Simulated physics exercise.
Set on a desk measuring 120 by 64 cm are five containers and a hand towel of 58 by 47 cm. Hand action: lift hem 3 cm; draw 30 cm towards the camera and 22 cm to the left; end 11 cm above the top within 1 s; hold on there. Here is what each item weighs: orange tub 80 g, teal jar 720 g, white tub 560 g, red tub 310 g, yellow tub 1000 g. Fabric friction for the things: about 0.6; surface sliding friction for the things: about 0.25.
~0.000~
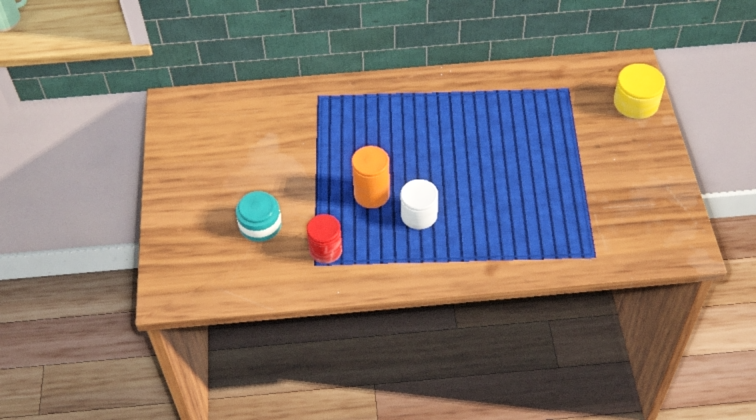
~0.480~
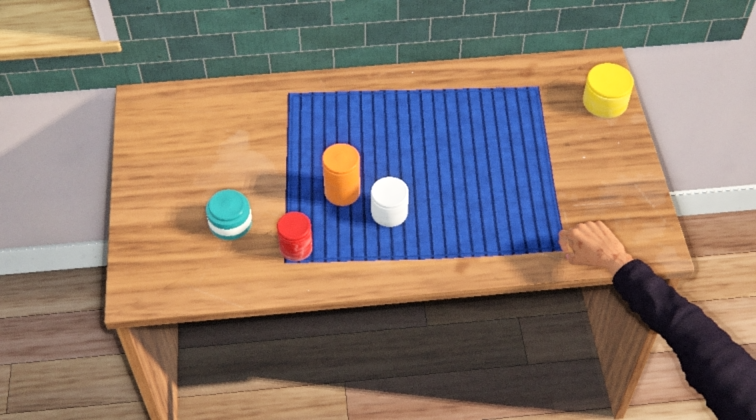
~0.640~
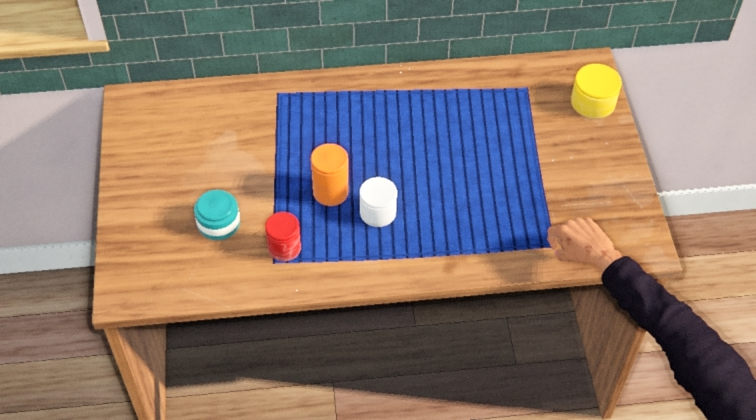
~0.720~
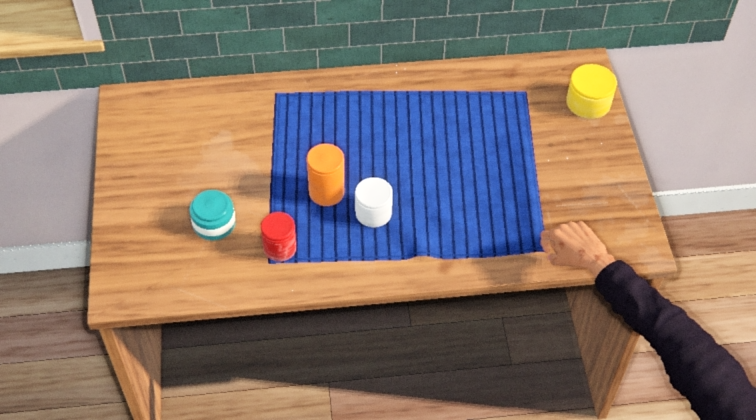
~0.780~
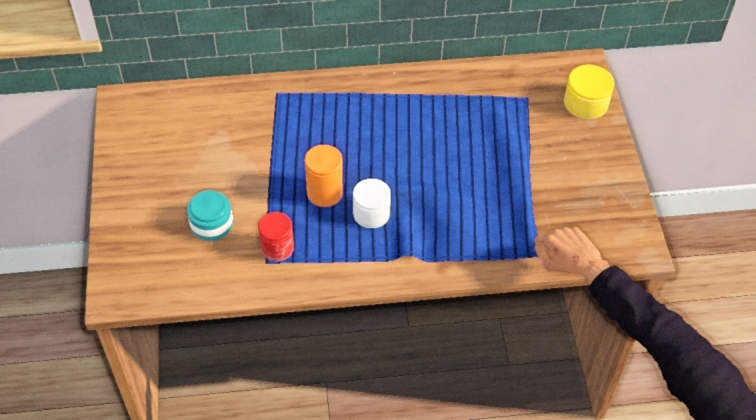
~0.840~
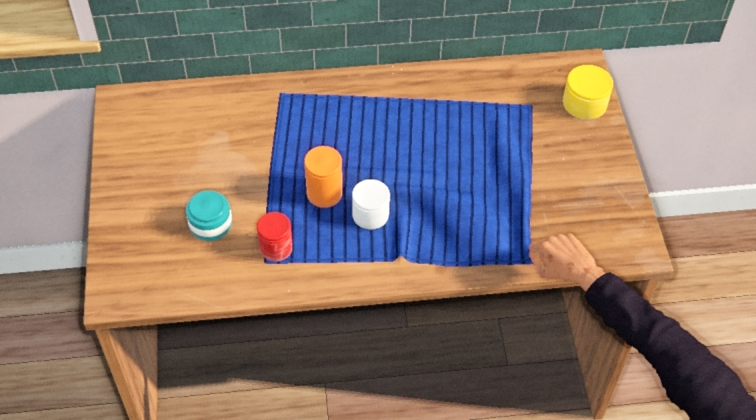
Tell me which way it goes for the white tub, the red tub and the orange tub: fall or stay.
Here it is: The white tub will stay, the red tub will stay, the orange tub will stay.
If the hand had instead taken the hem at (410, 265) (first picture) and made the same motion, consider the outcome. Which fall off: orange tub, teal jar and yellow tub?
Orange tub is lost, teal jar is left on top, yellow tub is left on top.
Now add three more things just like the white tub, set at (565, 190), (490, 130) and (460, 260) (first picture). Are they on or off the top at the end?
Going through the three spots as listed: Ends up off the top, ends up off the top and ends up off the top.
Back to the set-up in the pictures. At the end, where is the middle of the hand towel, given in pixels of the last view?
Centre in the last view: Approx. (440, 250).
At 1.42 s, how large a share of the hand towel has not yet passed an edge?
Near 80 in a hundred.
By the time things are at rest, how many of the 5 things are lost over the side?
My count is 0.
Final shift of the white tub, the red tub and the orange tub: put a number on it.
The white tub comes to 15 cm, the red tub to 4 cm, and the orange tub to 10 cm.
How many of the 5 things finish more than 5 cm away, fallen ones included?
2 of them.
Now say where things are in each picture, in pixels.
In the first picture, white tub (419, 194); red tub (323, 227); orange tub (370, 160); hand towel corners (314, 266) (318, 96) (569, 89) (596, 258).
In the second picture, hand towel corners (285, 263) (288, 93); grip (566, 251).
In the third picture, hand towel corners (273, 263) (277, 93); grip (555, 248).
In the fourth picture, hand towel corners (268, 264) (275, 93); grip (548, 252).
In the fifth picture, hand towel corners (266, 263) (276, 93); grip (542, 257).
In the sixth picture, white tub (371, 194); red tub (273, 225); orange tub (323, 160); hand towel corners (264, 263) (280, 93) (532, 106); grip (537, 264).
After 1.0 s, 95 % of the hand towel is still over the top; white tub 3 cm off its start, orange tub 2 cm off its start.
After 1.2 s, 90 % of the hand towel is still over the top; white tub 9 cm off its start, orange tub 6 cm off its start, red tub 1 cm off its start.
After 1.4 s, 80 % of the hand towel is still over the top; white tub 13 cm off its start at (376, 243), orange tub 9 cm off its start at (353, 180), red tub 2 cm off its start at (280, 217).
After 1.6 s, 70 % of the hand towel is still over the top; white tub 17 cm off its start, orange tub 12 cm off its start, red tub 3 cm off its start.
After 3.2 s, 70 % of the hand towel is still over the top; white tub 17 cm off its start at (373, 262), orange tub 12 cm off its start at (362, 192), red tub 3 cm off its start at (283, 216).
